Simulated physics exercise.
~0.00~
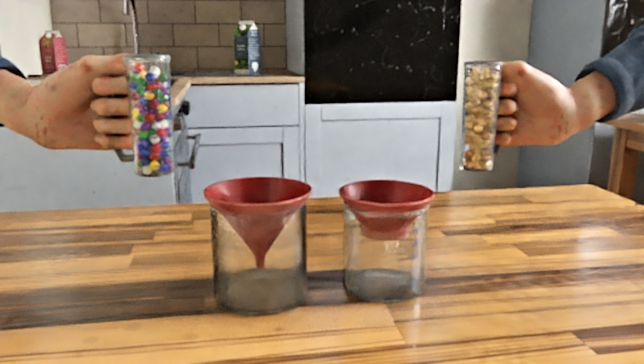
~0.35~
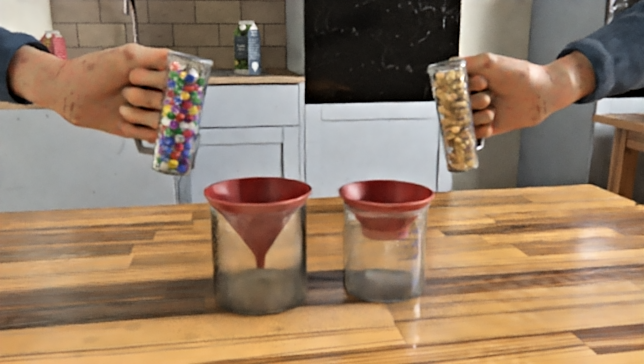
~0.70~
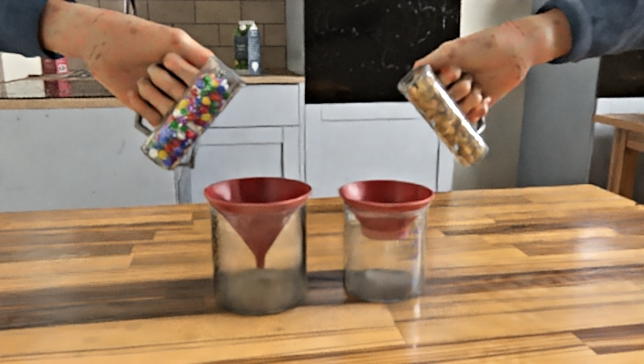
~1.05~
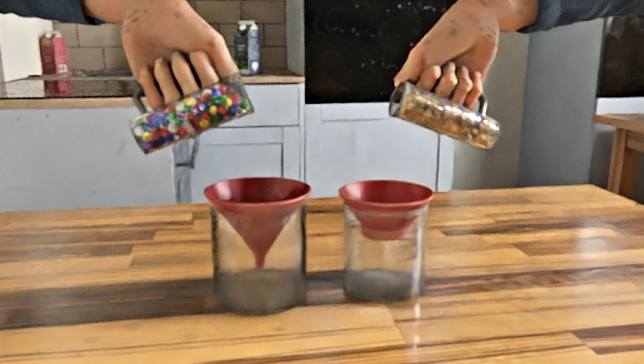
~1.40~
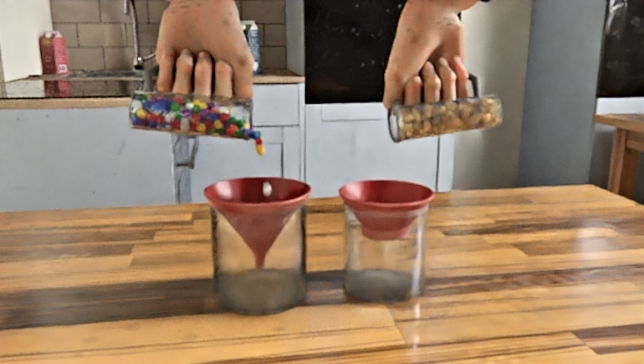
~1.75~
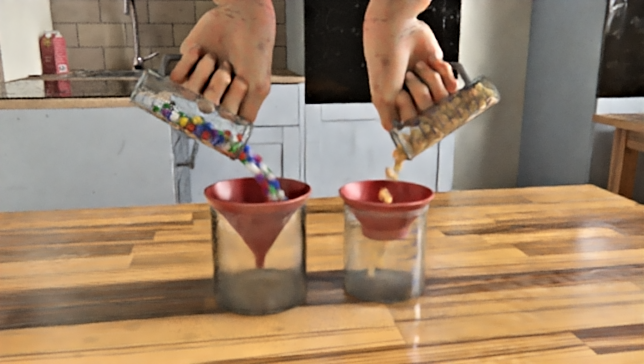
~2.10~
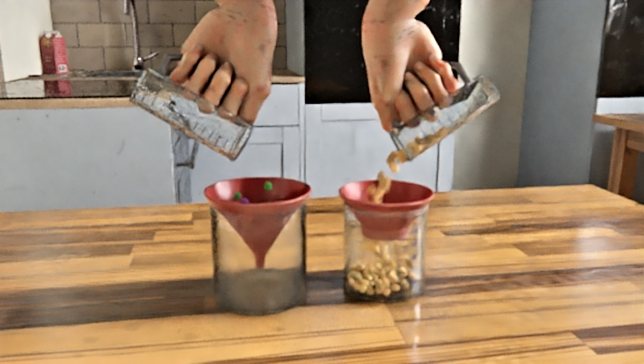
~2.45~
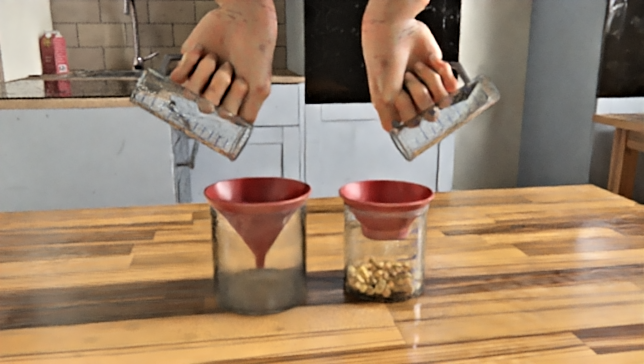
To begin with, two hands hold clear cups upright above a wooden table, the left filled with colourful beads and the right with small golden-brown pieces, over two red funnels resting in glass jars. The hands tip the cups inward until they lie on their sides, and a few beads start to fall on the left. Both cups then tilt further, pouring their contents into the funnels. The golden-brown pieces run through and gather in the right jar, while no beads appear below the left funnel. Finally, both cups are empty, with the left cupful stuck in its funnel and the right one settled in its jar.
